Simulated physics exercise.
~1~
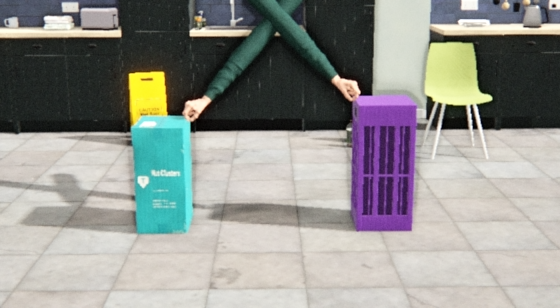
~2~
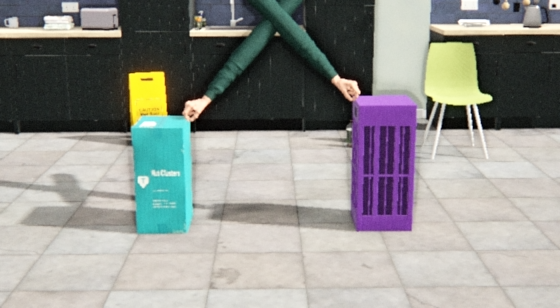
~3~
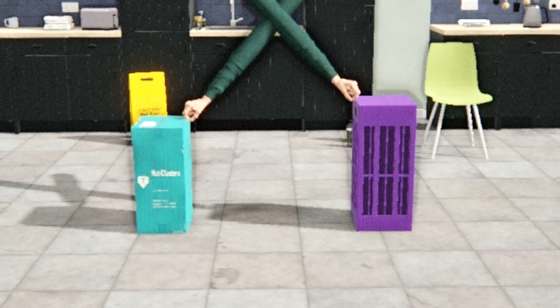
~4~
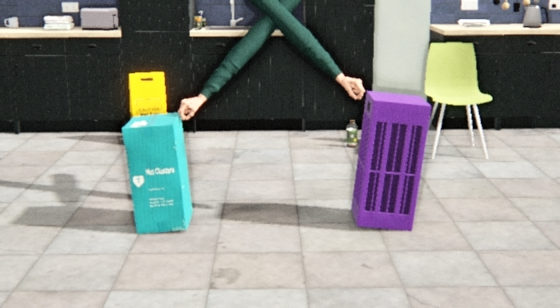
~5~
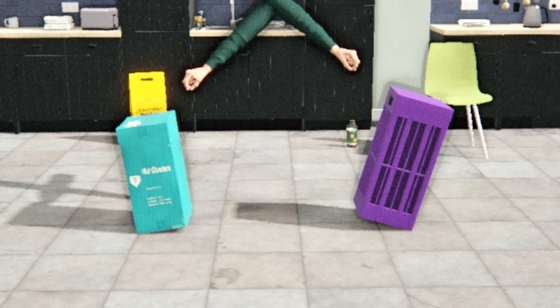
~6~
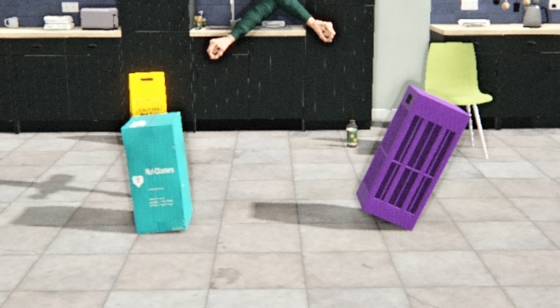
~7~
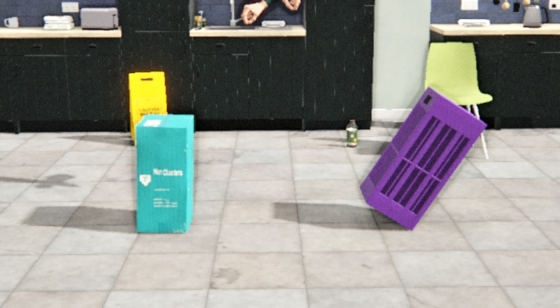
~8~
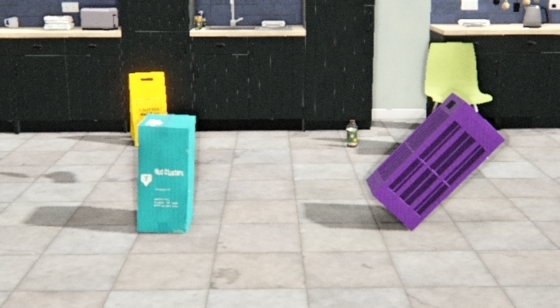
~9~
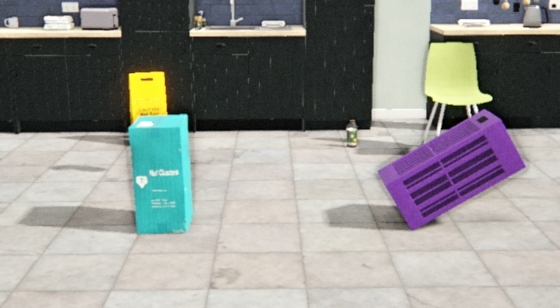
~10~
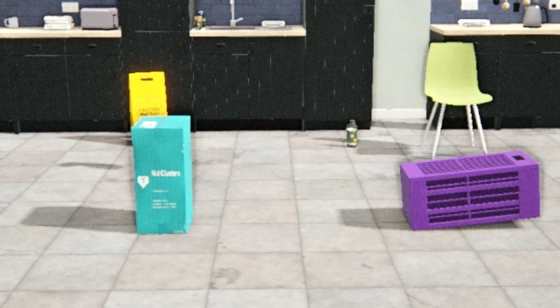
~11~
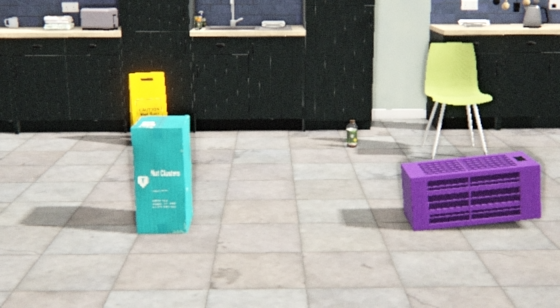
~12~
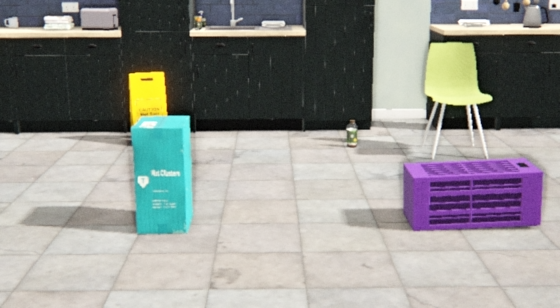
Purple crate tipping over to the right onto its side after crossed arms let go, while a turquoise box rocks and settles upright.
